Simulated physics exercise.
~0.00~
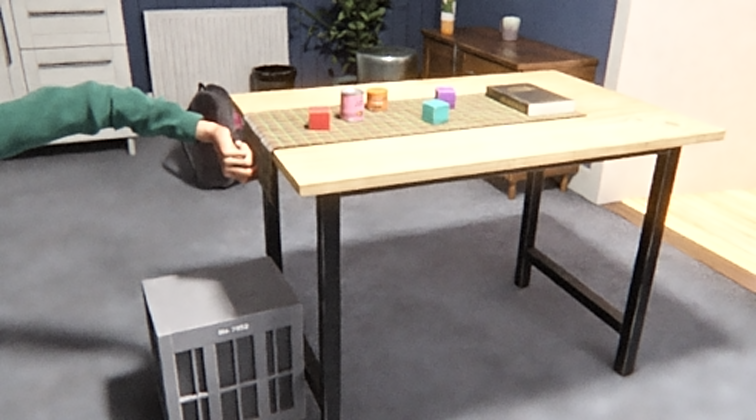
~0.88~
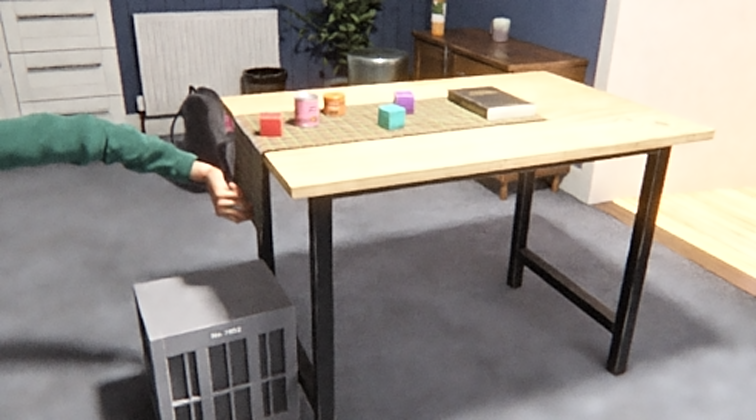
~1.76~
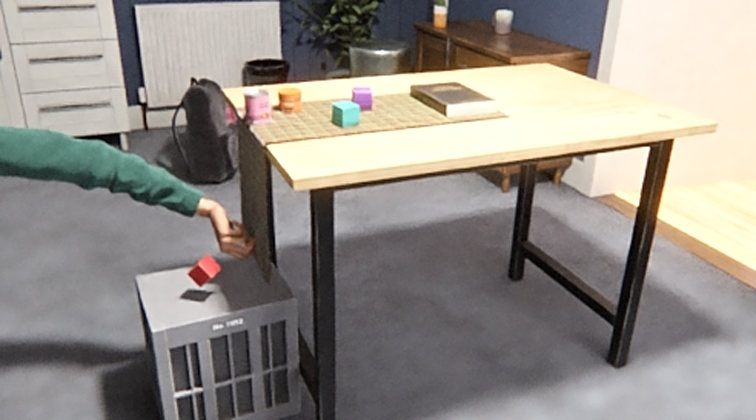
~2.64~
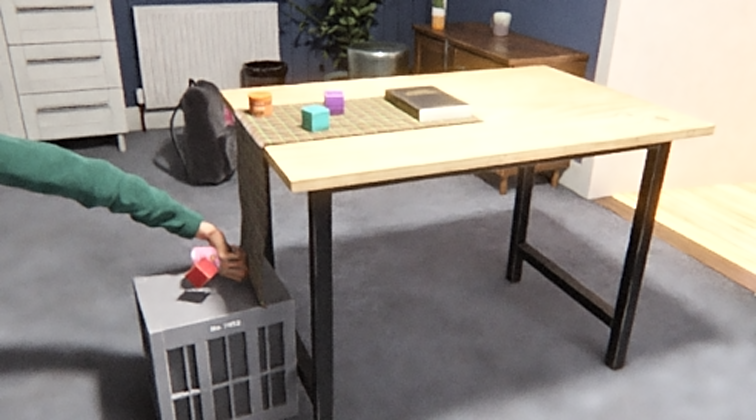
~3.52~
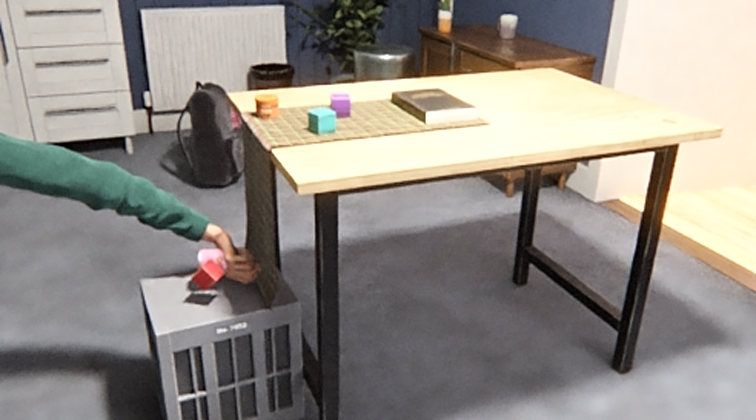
The clip opens on a light wooden table with a brown cloth laid across it, carrying a red cube, a pink can, an orange pot, turquoise and purple cubes and a dark book, while a grey crate sits on the floor below the left end. A green-sleeved arm draws the cloth's hanging end downward, and everything on it slides left. The red cube goes over the edge first, tipping above the crate. The pink can follows as the hem reaches the crate. Finally the hand holds still there, with the remaining four things resting on the table.
